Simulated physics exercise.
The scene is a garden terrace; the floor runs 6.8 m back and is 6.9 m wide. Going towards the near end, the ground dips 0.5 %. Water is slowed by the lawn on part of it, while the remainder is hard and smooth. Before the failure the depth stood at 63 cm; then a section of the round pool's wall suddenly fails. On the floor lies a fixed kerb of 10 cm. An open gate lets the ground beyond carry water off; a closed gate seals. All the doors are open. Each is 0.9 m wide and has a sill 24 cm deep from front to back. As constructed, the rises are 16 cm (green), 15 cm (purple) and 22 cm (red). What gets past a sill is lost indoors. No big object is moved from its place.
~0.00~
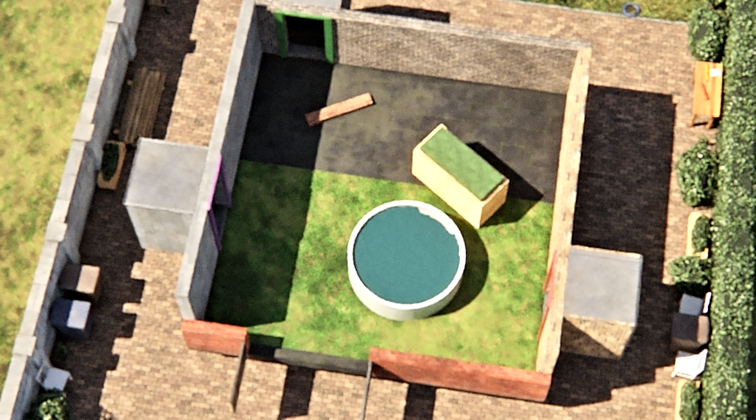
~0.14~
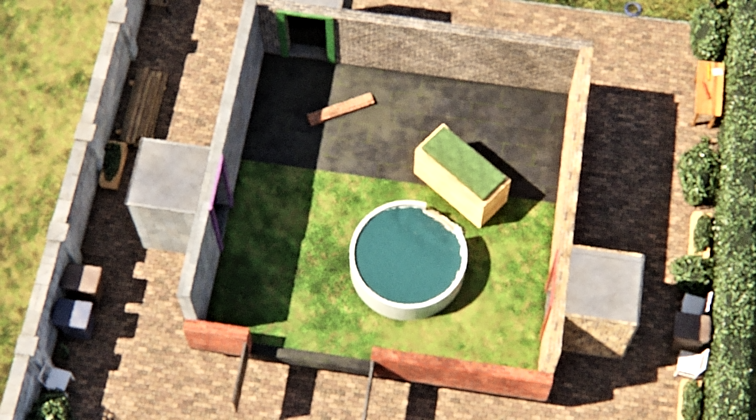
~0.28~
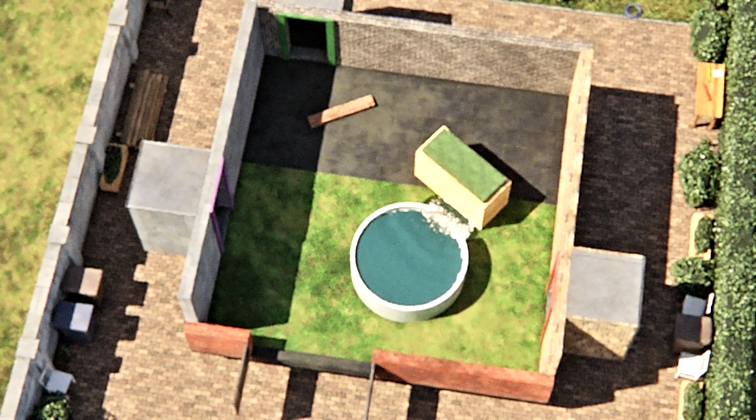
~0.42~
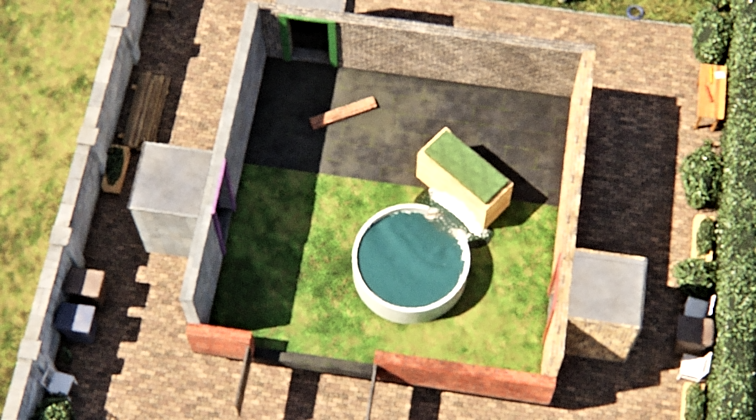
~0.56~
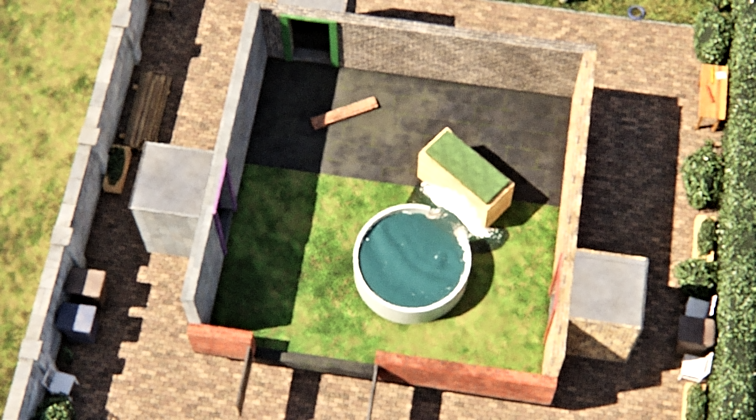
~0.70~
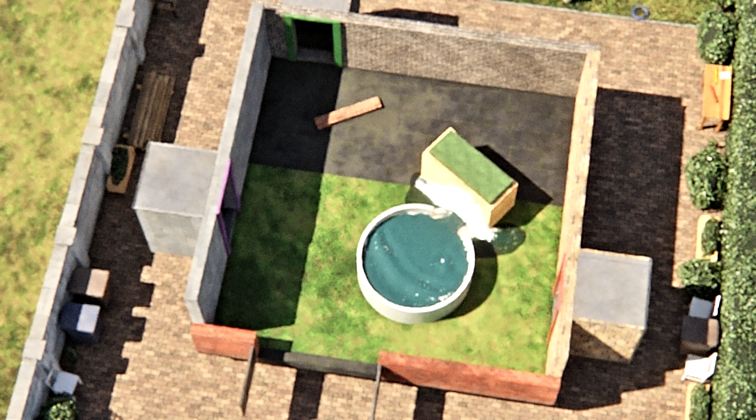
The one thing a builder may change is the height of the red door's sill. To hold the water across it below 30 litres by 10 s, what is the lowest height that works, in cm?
Close to 6 cm is just enough.
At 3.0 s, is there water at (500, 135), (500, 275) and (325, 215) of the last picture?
Untouched; soaked; soaked.
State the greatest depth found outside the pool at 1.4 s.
It gets to close to 52 centimetres there.
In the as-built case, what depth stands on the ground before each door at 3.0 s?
Depth at green 0 cm, at purple 0 cm, at red 11 cm.
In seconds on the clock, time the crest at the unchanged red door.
Around 2.6 s.
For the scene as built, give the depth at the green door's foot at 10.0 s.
Some 4.5 cm.
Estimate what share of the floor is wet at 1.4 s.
Near 15 per cent is wet.
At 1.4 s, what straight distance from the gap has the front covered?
Roughly 2.6 metres.
After 1.4 s water covers 15 % of the floor, deepest (52 cm) near (467, 221); it has not reached the red door.
After 3.0 s water covers 45 % of the floor, deepest (32 cm) near (458, 220); 11 cm at the red door, 0 litres in over its 22 cm sill.
After 10.0 s water covers 100 % of the floor, deepest (14 cm) near (458, 220); 7 cm at the red door, 0 litres in over its 22 cm sill.
At the red door as built, the water arrived by 1.9 s and peaked near 12 cm at 2.6 s.
With a sill of 5.5 cm, 39 litres would have come in within the 10 s; with 6.5 cm, 23 litres. So under 30 litres takes about 6 cm.
